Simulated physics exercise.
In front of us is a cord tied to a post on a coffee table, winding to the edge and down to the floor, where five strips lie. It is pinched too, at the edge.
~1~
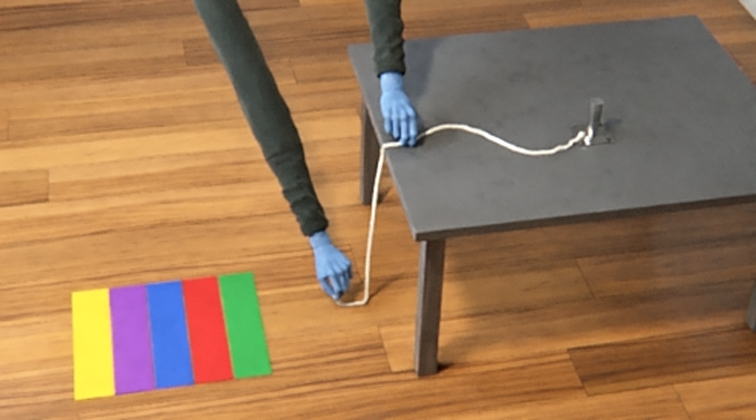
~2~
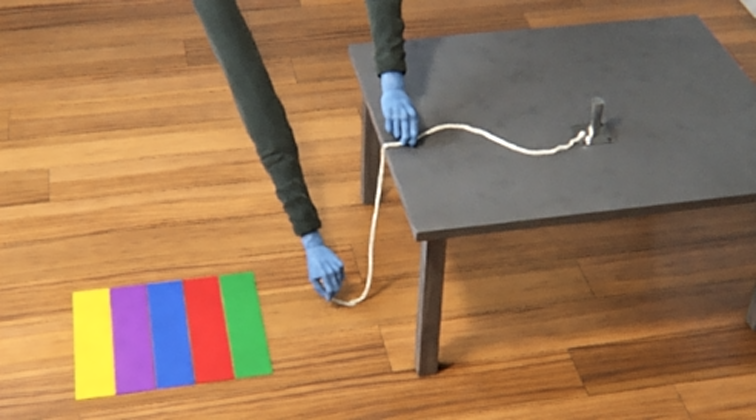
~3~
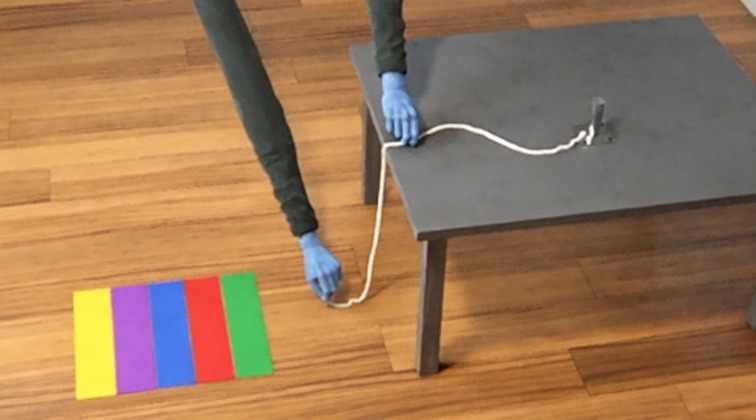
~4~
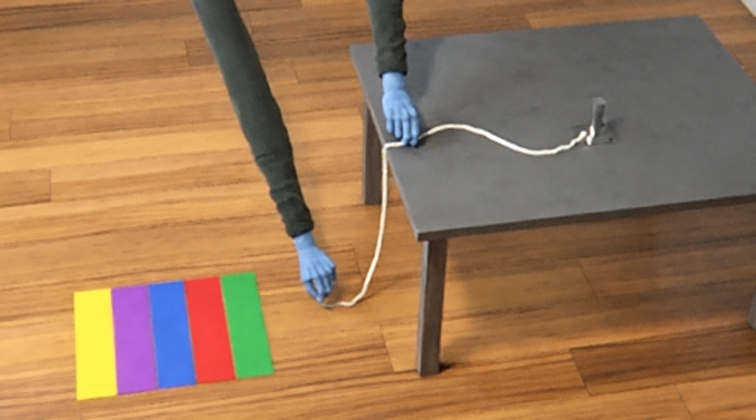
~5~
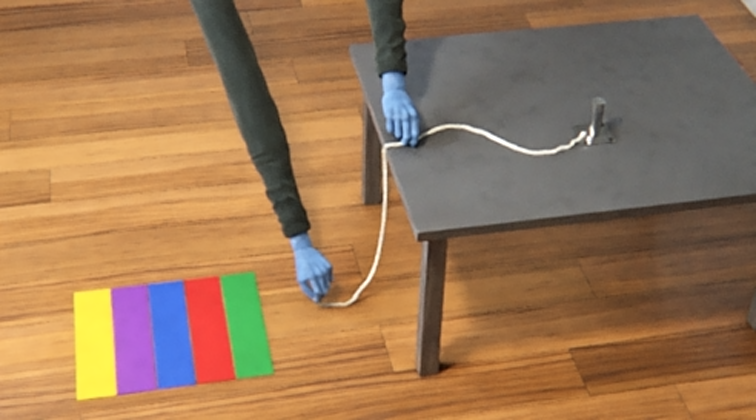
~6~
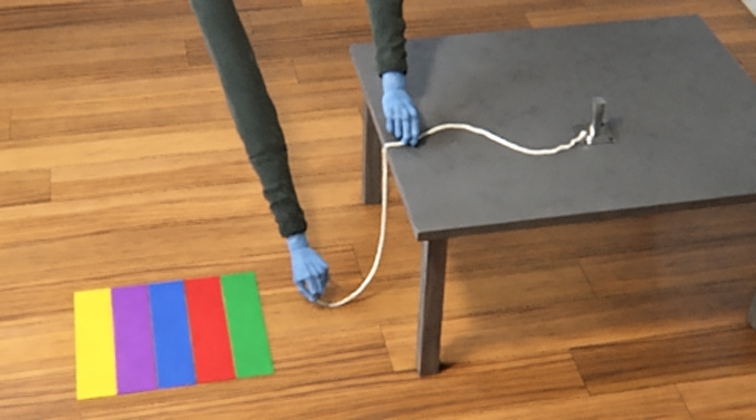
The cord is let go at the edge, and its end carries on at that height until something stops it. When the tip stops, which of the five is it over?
The blue one.
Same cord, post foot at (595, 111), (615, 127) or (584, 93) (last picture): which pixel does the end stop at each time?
Roughly (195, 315), (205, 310) and (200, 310), try by try.
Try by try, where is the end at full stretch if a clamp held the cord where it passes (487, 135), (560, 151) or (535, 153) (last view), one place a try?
First try near (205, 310), second near (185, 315), third near (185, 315).
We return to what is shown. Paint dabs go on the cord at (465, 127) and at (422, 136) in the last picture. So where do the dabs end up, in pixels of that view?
First: (439, 143). Second: (389, 148).
A little later, end near (225, 309); over red.
Next, end near (191, 313); over red.
When it is tight, end near (171, 316); over blue. Over blue.
